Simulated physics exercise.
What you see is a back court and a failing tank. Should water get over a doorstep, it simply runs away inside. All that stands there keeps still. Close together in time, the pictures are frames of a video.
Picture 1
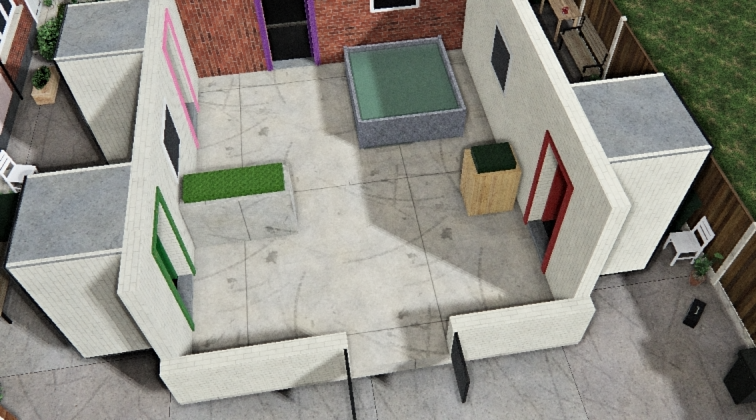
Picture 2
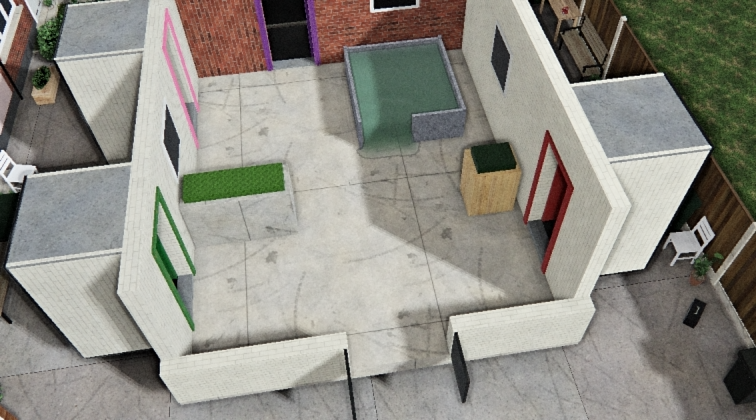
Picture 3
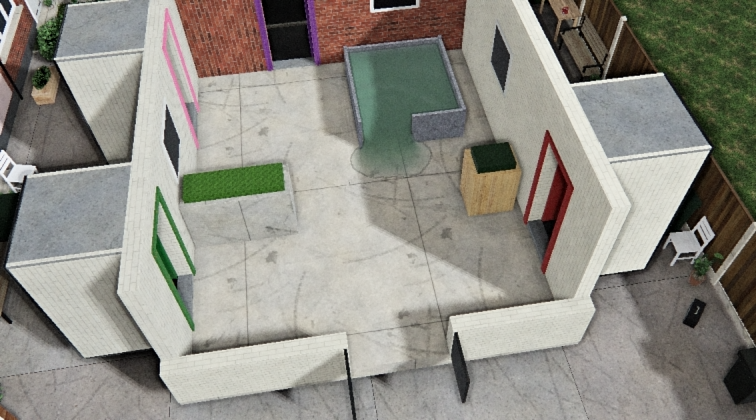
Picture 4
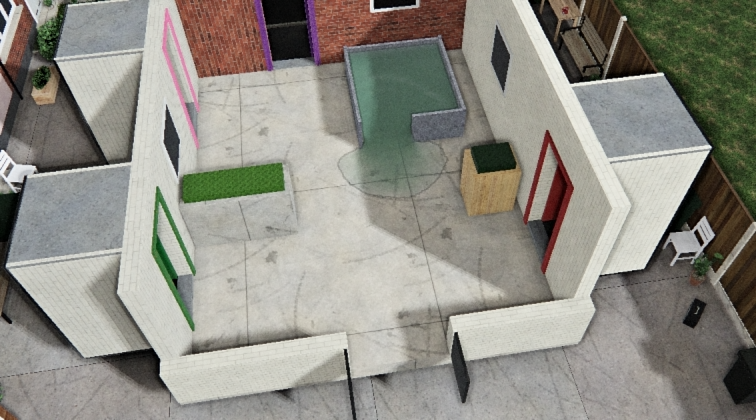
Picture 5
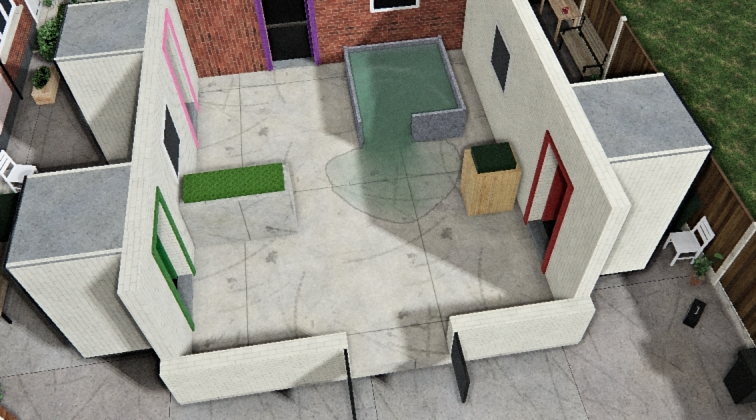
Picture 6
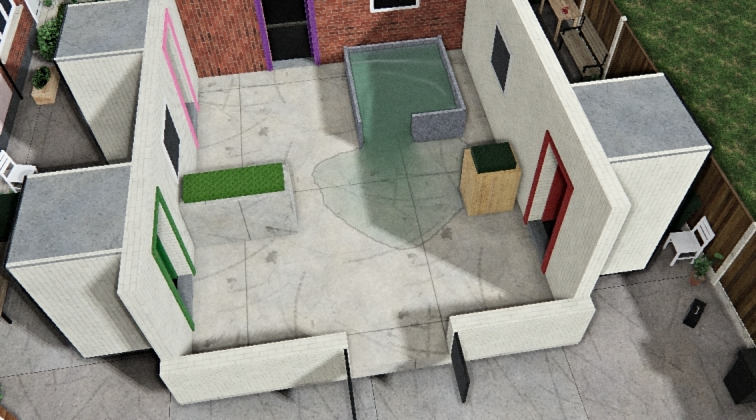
A walled concrete courtyard with pale walls and a red brick wall at the back is seen from high above by a camera that stays still. A grey tank of green water stands at the back right, with a grass-topped block at left, a wooden box at right, and pink, green, red and purple doorways around. The tank's front opens, and water pours through the gap, spreading forward across the floor in a widening rounded sheet.
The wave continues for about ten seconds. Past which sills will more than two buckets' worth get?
My prediction: The red door swallows an okay amount of water; the pink door swallows an okay amount of water; the purple door swallows an okay amount of water; the green door swallows an okay amount of water.
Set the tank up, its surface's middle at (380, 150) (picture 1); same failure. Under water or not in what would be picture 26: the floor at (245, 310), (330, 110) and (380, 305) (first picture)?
Going through the three spots in turn: Gets wet, stays untouched, gets wet.
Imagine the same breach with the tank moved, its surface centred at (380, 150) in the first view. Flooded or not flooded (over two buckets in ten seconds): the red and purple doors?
One by one: The red door takes less; the purple door stays under.
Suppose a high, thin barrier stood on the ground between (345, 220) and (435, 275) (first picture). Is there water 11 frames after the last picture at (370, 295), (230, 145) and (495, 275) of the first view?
Taking the points in order, they are high and dry, high and dry and inundated.
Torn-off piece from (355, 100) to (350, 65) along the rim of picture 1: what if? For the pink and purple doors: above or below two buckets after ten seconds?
The pink door stays within the limit, while the purple door tops the limit.
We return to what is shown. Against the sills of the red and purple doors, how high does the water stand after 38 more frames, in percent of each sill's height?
80 and 0 %, in that order.
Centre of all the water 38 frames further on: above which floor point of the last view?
About (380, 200).
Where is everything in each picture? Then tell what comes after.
In the first frame, the tank at (402, 80) is whole and still.
In the second frame, water pours out at (387, 135) and has run to (416, 146).
In the third frame, the front is at (421, 167), out from the gap at (387, 137).
In the fourth frame, the front is at (411, 193), out from the gap at (387, 137).
In the fifth frame, water pours out at (387, 137) and has run to (413, 217).
In the sixth frame, water pours out at (387, 137) and has run to (398, 245).
A moment on, water covers 35 % of the floor; the red door not reached, the pink door not reached, the purple door not reached, the green door not reached.
Next, water covers 50 % of the floor; the red door not reached, the pink door not reached, the purple door not reached, the green door not reached.
Then, water covers 55 % of the floor; the red door wet at the sill, nothing in, the pink door not reached, the purple door not reached, the green door wet at the sill, nothing in.
Later, water covers 65 % of the floor; the red door wet at the sill, nothing in, the pink door not reached, the purple door not reached, the green door wet at the sill, nothing in.
In the end, water covers 75 % of the floor; the red door under two buckets in, the pink door wet at the sill, nothing in, the purple door not reached, the green door wet at the sill, nothing in.
